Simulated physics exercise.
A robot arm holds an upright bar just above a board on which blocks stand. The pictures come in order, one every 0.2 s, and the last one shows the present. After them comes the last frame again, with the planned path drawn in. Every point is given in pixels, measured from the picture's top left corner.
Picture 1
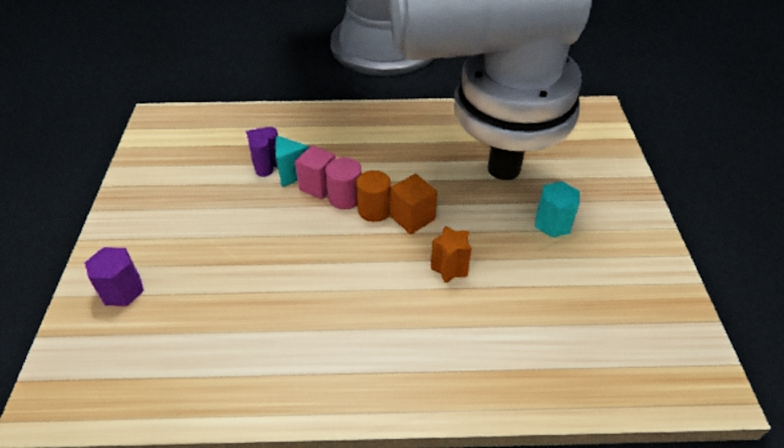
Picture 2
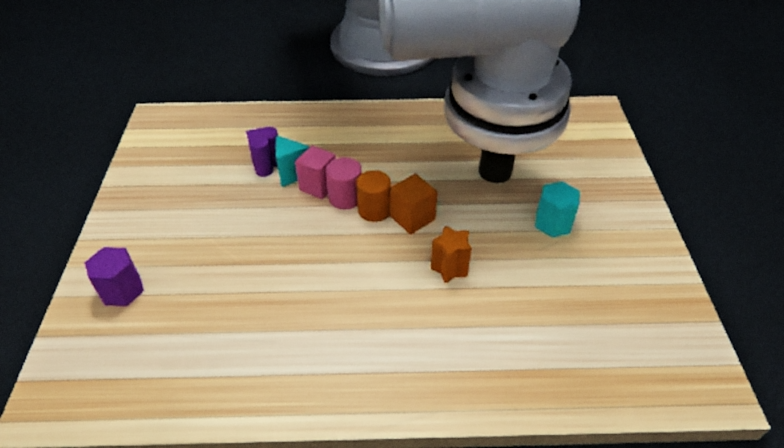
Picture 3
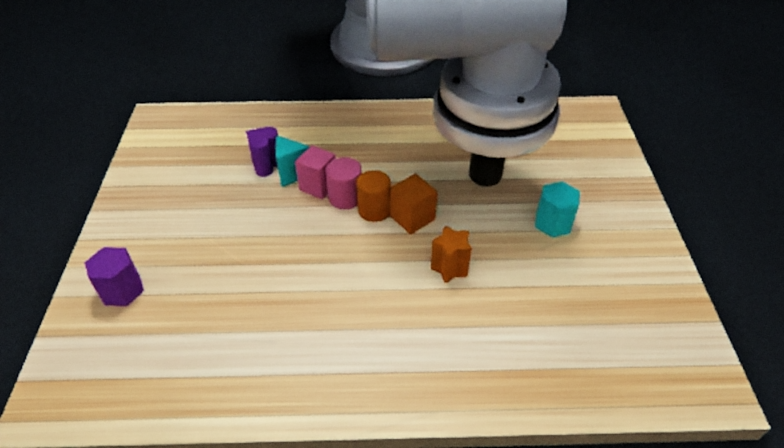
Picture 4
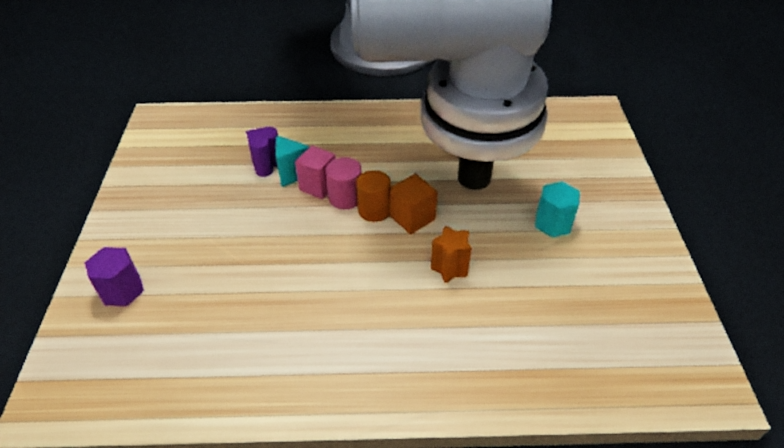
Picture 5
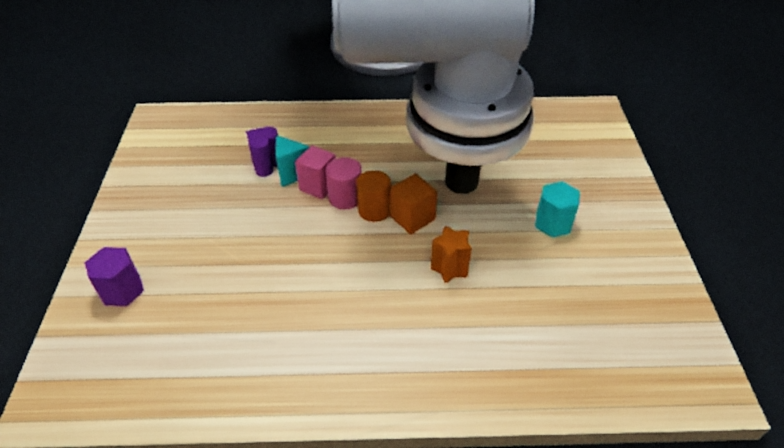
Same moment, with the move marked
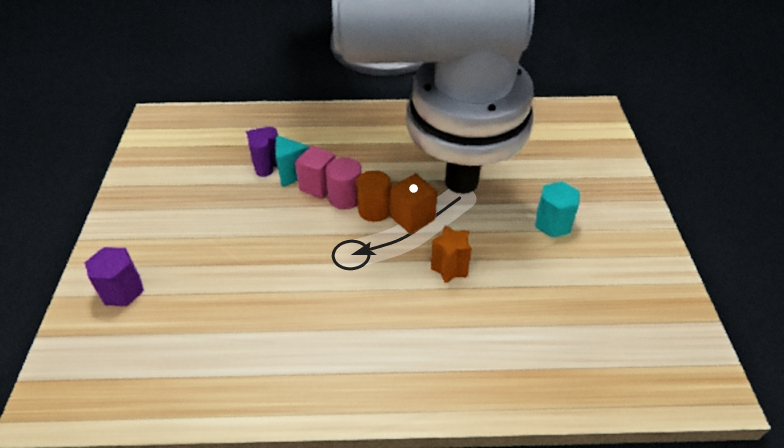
A robot arm holds a dark upright bar over the upper right of a striped wooden board, seen from above at an angle against a black background. A diagonal row of purple, teal, pink and orange blocks crosses the upper middle, with an orange star below, a teal block right and a purple one left. The arm glides slightly left towards the viewer, while the blocks and camera stay still.
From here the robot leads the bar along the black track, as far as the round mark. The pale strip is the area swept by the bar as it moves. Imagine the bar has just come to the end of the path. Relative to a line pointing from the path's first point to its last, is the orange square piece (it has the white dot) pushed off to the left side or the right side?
The shift is to the right of that direction.
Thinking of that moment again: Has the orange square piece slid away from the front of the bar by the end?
I expect not.
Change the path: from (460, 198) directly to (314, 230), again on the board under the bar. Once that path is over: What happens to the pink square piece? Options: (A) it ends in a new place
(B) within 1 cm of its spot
A (it ends in a new place)
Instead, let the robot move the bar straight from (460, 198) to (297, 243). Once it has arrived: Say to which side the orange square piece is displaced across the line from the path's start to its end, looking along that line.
It shifts leftward.
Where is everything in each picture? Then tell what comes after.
Tip of the bar at (504, 170), middles of tops, purple heart at (261, 136), pink circular block at (343, 168), orange circular block at (374, 181), orange square piece at (414, 188), orange star at (453, 239), in the first frame.
Bar at (495, 172), nothing pushed, in the second frame.
Bar at (485, 175), nothing pushed, in the third frame.
Bar at (474, 179), nothing pushed, in the fourth frame.
Bar at (462, 182), purple heart at (261, 136), pink circular block at (343, 168), orange circular block at (374, 181), orange square piece at (414, 188), orange star at (453, 239), in the fifth frame.
The line goes from (460, 198) by way of (414, 232) to (351, 255); the dot is on the orange square piece.
What follows on the original path. One third of the way, bar at (430, 205); pink circular block at (341, 167); orange circular block at (366, 183); orange square piece at (396, 199).
Two thirds of the way, bar at (395, 226); pink circular block at (341, 167); orange circular block at (366, 183); orange square piece at (358, 212), turned 45° clockwise.
At the end, bar at (350, 239); purple heart unmoved; pink circular block at (341, 167); orange circular block at (366, 183); orange square piece at (313, 217), turned 75° clockwise; orange star unmoved.
